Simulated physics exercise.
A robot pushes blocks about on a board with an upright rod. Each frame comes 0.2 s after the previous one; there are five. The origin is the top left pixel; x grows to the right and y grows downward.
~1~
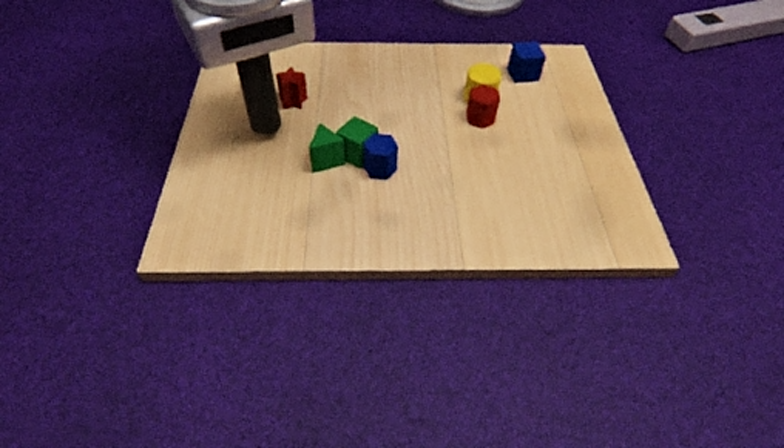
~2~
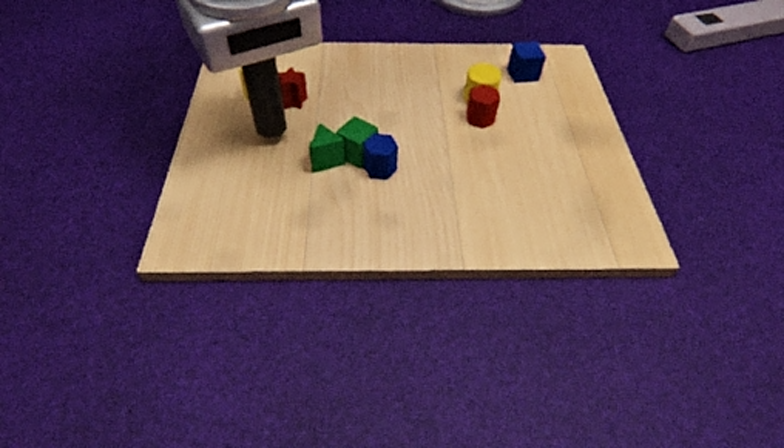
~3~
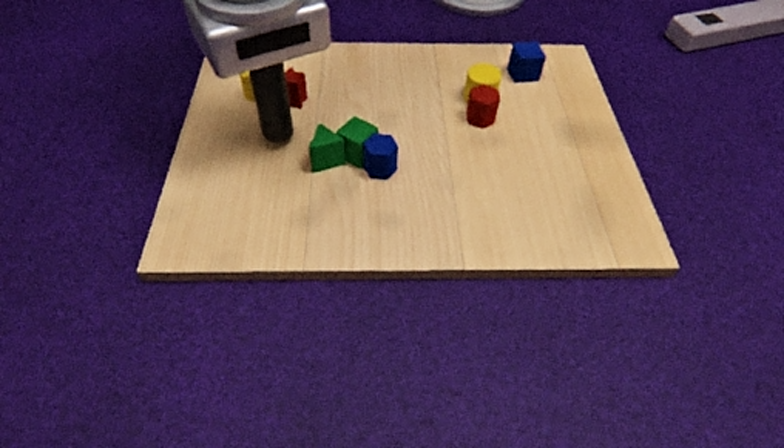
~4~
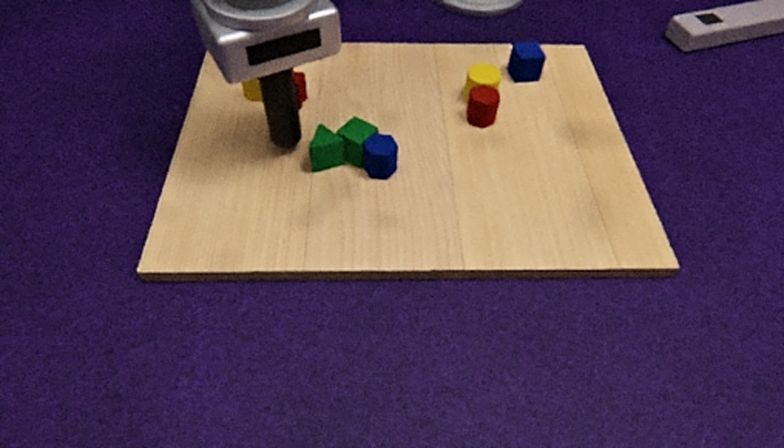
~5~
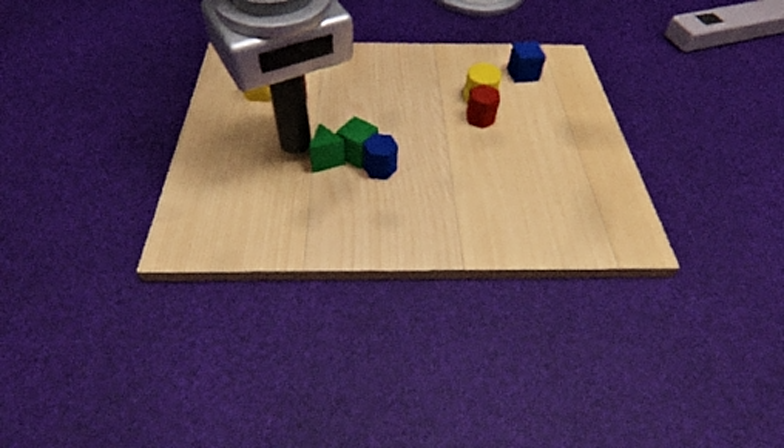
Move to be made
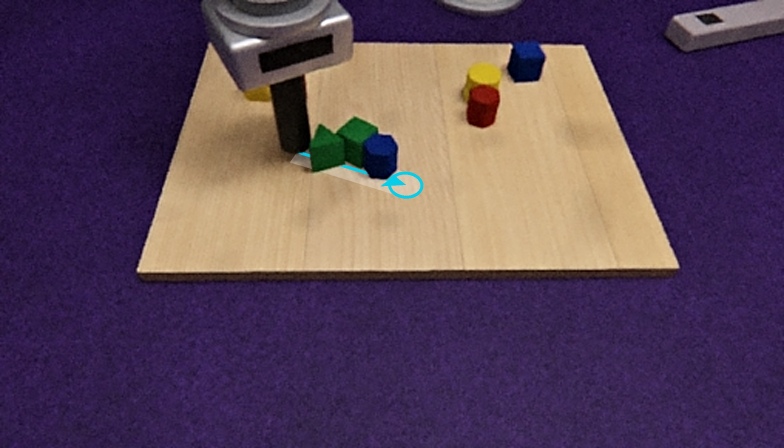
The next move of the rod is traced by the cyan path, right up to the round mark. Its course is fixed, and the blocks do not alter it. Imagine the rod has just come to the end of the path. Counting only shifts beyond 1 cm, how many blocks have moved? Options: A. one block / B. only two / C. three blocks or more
That would be C.
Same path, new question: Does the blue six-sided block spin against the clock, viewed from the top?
Yes, that is how it ends up.
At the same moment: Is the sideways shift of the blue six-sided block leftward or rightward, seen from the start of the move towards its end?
It is pushed towards the left-hand side.
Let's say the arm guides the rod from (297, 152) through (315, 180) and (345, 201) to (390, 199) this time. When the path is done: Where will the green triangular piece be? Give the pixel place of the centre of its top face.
My best guess is (344, 152).
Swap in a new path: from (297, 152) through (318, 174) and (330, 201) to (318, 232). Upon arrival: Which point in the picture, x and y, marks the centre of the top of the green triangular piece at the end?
It should be at (353, 153) by then.
Path on the board, from (297, 152) directly to (406, 185).
What follows on the original path. One third of the way, rod (333, 154); green triangular piece (355, 148); green four-sided block (365, 126); blue six-sided block (385, 144).
Two thirds of the way, rod (370, 166); green triangular piece (391, 165), turned 15° clockwise; green four-sided block (370, 124); blue six-sided block (403, 143), turned 20° anticlockwise.
At the end, rod (406, 176); green triangular piece (419, 180), turned 70° clockwise; green four-sided block (370, 124); blue six-sided block (427, 143), turned 85° anticlockwise.
